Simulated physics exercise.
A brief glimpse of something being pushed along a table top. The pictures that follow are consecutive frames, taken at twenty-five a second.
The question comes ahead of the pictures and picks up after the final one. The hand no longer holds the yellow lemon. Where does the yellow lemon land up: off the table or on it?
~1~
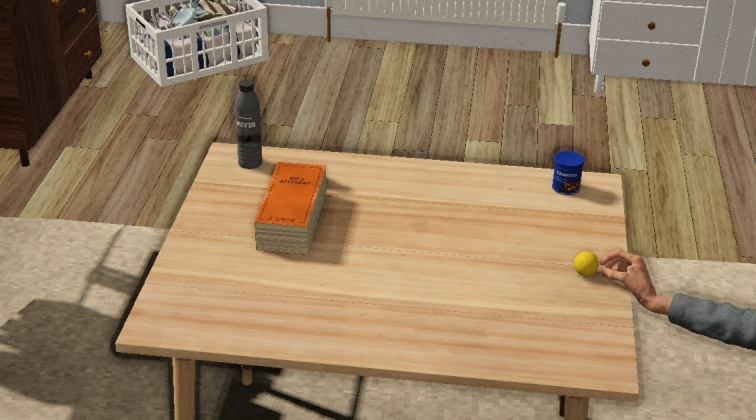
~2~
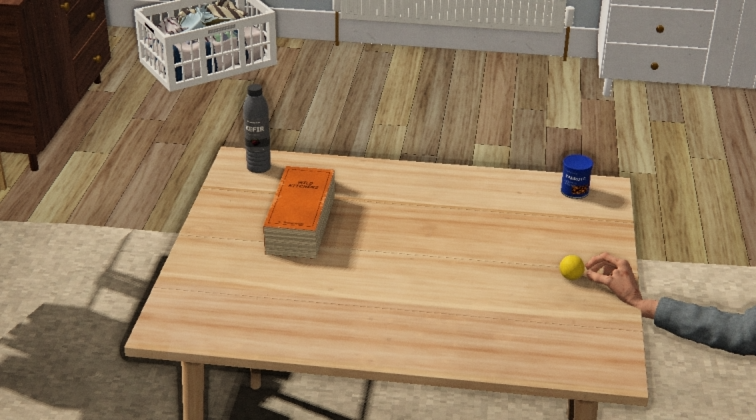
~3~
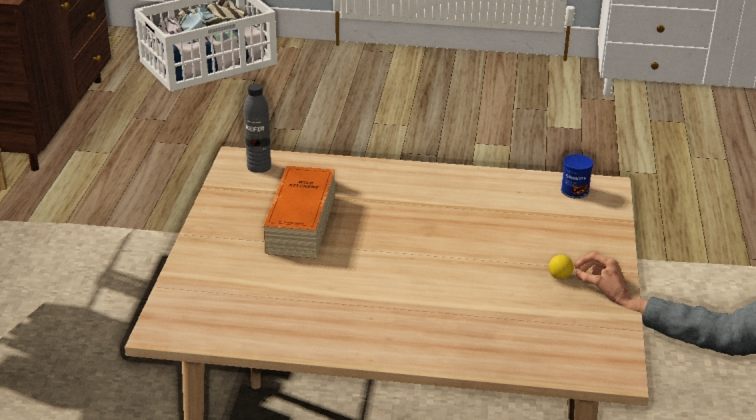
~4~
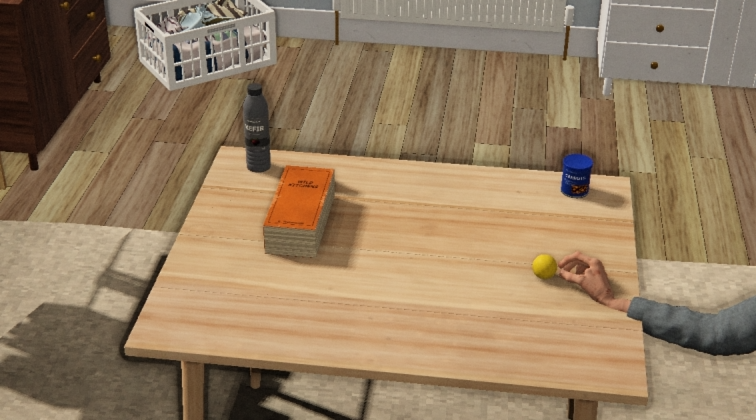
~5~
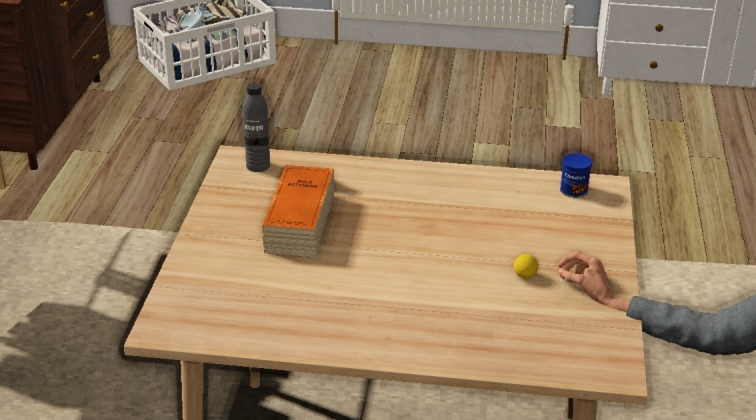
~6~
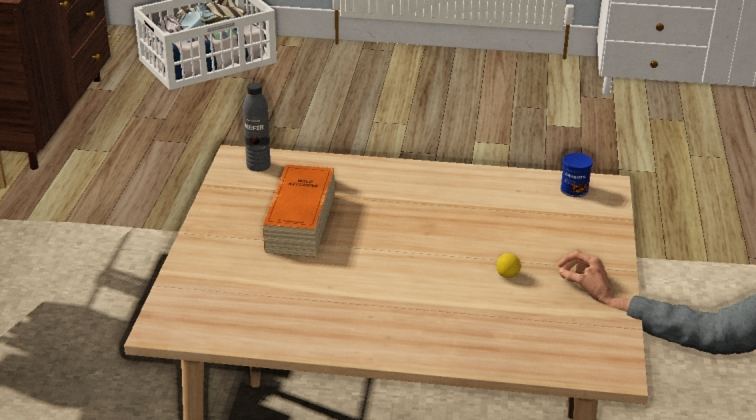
Ends up off it.
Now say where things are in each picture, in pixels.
The first picture shows under the hand; yellow lemon (587, 264).
The second picture shows under the hand; yellow lemon (572, 268).
The third picture shows under the hand; yellow lemon (561, 267).
The fourth picture shows yellow lemon (545, 267).
The fifth picture shows yellow lemon (526, 267) shifted about its own width.
The sixth picture shows yellow lemon (509, 266) shifted about its own width.
Then, 0.40 s on from there, yellow lemon shifted well along near (340, 265).
Then, 1.00 s on from there, yellow lemon now off the table.
In the end, off the table, yellow lemon.
